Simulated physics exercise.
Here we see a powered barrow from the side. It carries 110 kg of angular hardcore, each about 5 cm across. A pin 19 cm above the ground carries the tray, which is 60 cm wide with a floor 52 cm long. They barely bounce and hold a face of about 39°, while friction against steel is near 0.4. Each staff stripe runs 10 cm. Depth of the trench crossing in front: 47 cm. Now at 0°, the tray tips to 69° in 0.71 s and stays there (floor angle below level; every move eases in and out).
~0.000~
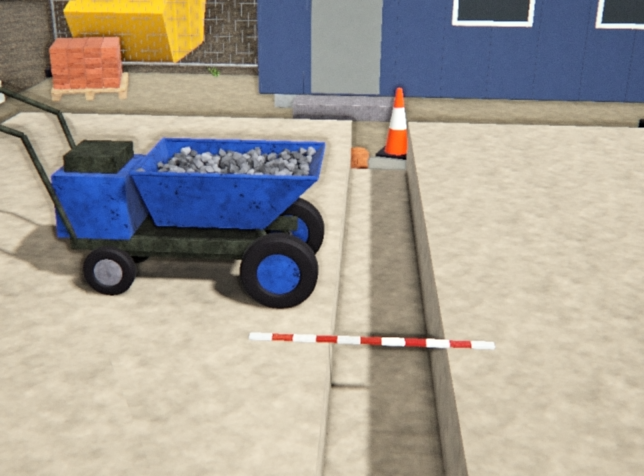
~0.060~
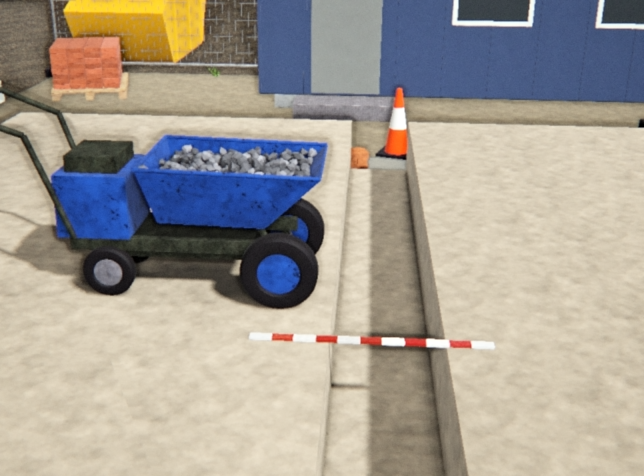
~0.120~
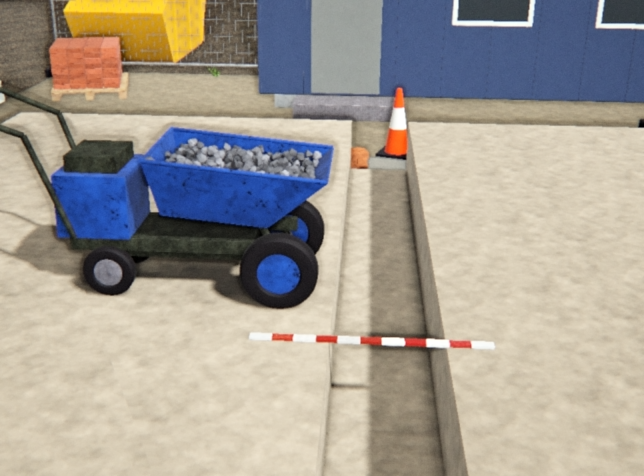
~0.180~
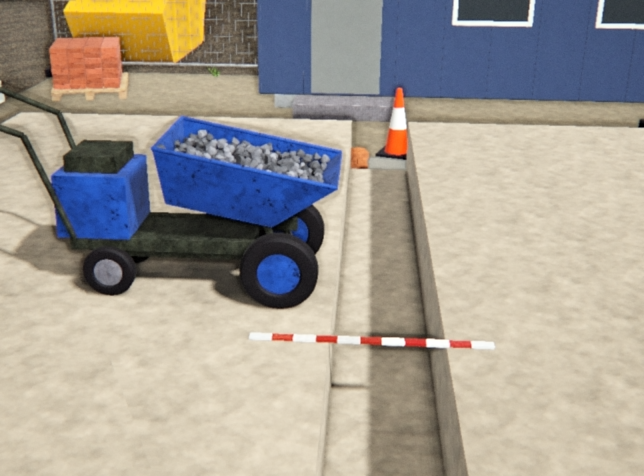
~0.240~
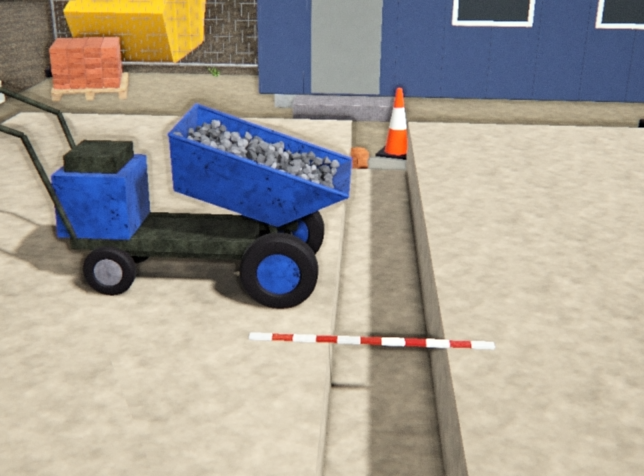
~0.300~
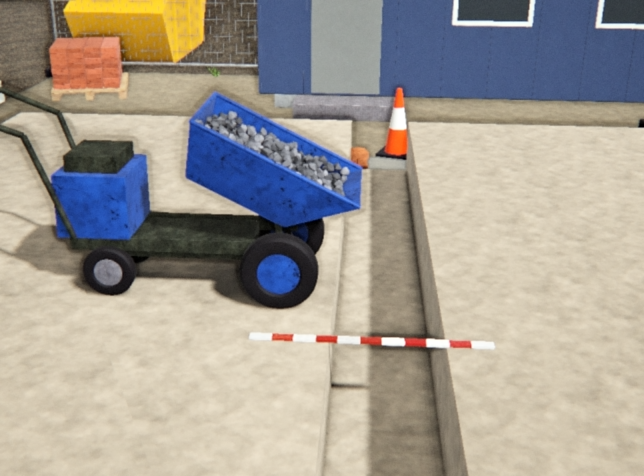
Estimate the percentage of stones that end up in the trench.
Roughly 73 per cent.
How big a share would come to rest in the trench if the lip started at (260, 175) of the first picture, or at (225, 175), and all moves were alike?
Near 100 then near 85 percent.
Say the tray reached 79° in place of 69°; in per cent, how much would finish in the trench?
With that change, near 80 per cent.
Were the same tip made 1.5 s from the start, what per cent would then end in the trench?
In that case, around 90%.
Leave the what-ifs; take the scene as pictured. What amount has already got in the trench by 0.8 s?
I'd put it near 25 per cent.
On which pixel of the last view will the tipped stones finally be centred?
Middle at around (417, 351), I'd say.
After 0.5 s the floor is at 58°; 100 % in the tray; the foremost stones are at (378, 231).
After 0.8 s the floor is at 69°; 73 % in the tray, 26 % in the trench, 1 % past the trench; the foremost stones are at (445, 280).
After 1.2 s the floor is at 69°; 22 % in the tray, 51 % in the trench, 27 % past the trench; the foremost stones are at (566, 293).
After 3.1 s the floor is at 69°; 0 % in the tray, 73 % in the trench, 27 % past the trench; the foremost stones are at (631, 285).
